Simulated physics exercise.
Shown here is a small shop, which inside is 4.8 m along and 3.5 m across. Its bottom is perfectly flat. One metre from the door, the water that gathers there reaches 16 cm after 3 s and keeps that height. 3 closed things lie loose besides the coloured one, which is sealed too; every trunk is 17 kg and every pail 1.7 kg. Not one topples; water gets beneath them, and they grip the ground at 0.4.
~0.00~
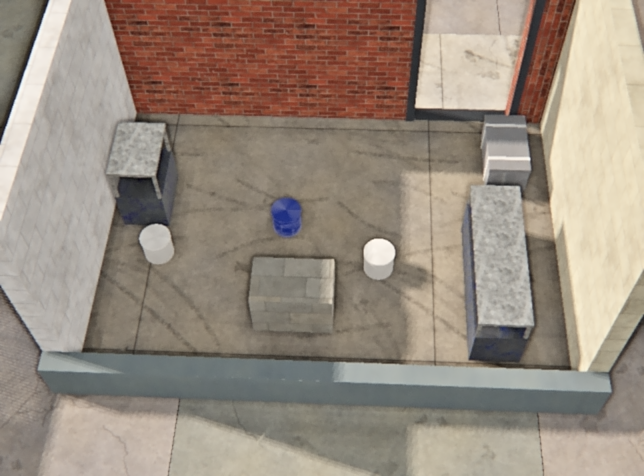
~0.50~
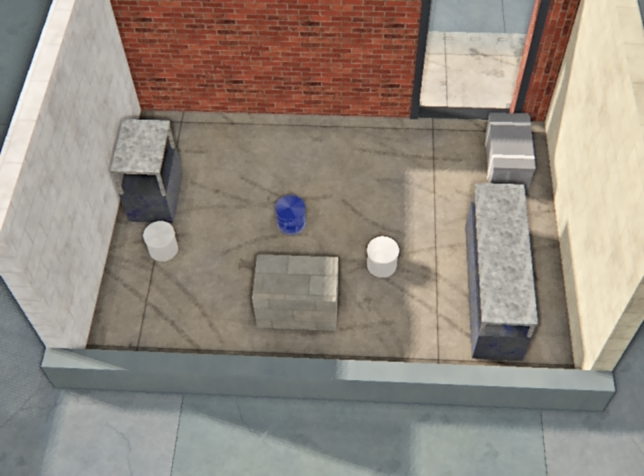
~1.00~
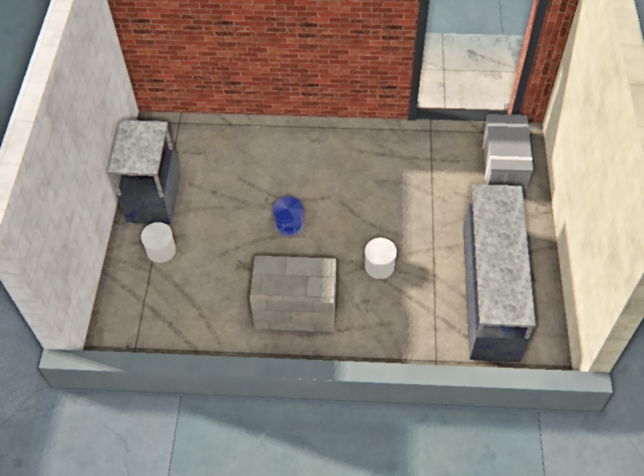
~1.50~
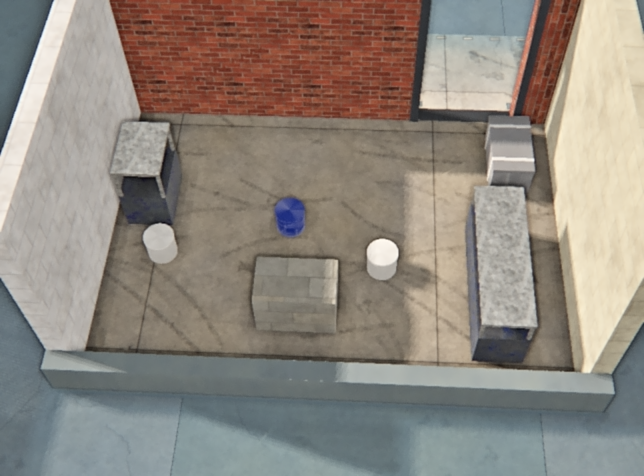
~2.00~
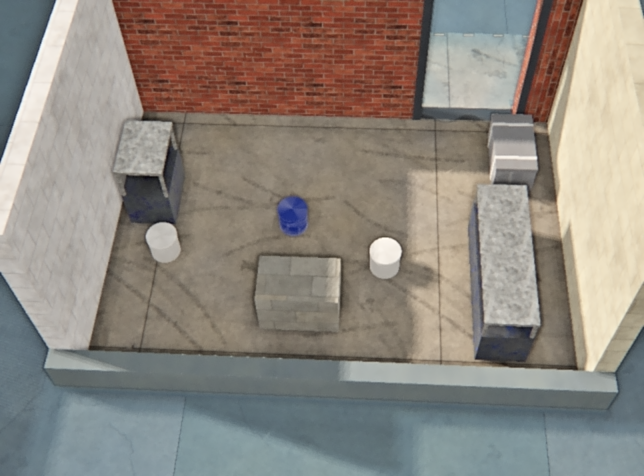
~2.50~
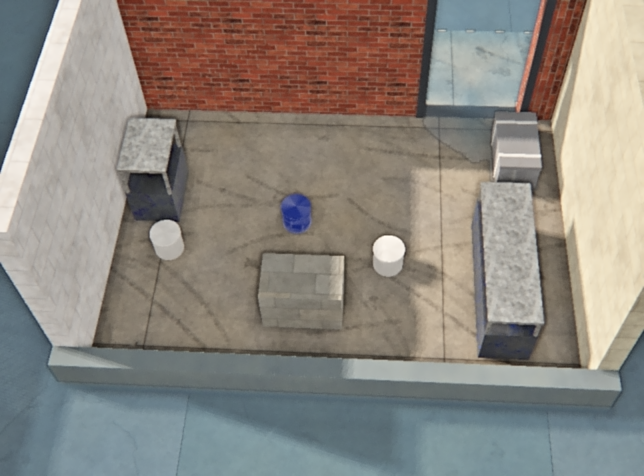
A blue pail sat still on the floor of a small brick-backed shop, among two white pails, a grey trunk and counters, while the view shifted slightly and the ground outside turned bluish.
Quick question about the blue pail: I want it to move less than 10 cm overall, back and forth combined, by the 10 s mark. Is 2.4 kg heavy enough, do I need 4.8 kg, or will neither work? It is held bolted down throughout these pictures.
You need 4.8 kg.
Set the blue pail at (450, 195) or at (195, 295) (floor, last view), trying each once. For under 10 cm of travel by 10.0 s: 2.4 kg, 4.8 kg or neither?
For the first spot both come up short, for the second only the heavier suffices.
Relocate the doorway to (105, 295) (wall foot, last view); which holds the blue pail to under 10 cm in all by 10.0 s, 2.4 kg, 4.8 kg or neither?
Short version: Neither mass is sufficient.
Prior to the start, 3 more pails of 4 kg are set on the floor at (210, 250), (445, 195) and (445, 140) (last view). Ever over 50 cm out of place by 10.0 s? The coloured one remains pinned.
In turn: Within it, beyond it, beyond it.
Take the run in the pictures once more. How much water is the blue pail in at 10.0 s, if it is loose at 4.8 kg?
Depth: Approx. 3 cm.
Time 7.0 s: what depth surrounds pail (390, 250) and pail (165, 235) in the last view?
Depth approx. 2 cm / 1 cm.
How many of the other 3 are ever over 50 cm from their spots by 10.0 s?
It adds up to 2.
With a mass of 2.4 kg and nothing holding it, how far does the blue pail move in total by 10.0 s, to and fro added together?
It covers about 50 cm altogether.
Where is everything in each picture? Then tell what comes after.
The first picture shows the blue pail at (286, 210) rests on the ground; 0.0 m2 under water; 0 of 4 have shifted.
The second picture shows the blue pail at (290, 207), on the bottom; water covers 0.0 m2; 0 of 4 have shifted.
The third picture shows the blue pail at (288, 209) rests on the ground; 0.0 m2 under water; 0 of 4 have shifted.
The fourth picture shows the blue pail at (290, 210) rests on the ground; 0.0 m2 under water; 0 of 4 have shifted.
The fifth picture shows the blue pail at (292, 209) rests on the ground; 0.0 m2 under water; 0 of 4 have shifted.
The sixth picture shows the blue pail at (296, 206), on the bottom; water covers 0.5 m2; 0 of 4 have shifted.
After 3.5 s the blue pail would be 0 cm from its start with 2.4 kg and 0 cm from its start with 4.8 kg; 0 cm of water round it then.
After 4.5 s the blue pail would be 0 cm from its start with 2.4 kg and 0 cm from its start with 4.8 kg; 0 cm of water round it then.
After 7.0 s the blue pail would be 10 cm from its start with 2.4 kg and 0 cm from its start with 4.8 kg; 3 cm of water round it then.
After 10.0 s the blue pail would be 50 cm from its start with 2.4 kg and 0 cm from its start with 4.8 kg; 3 cm of water round it then.
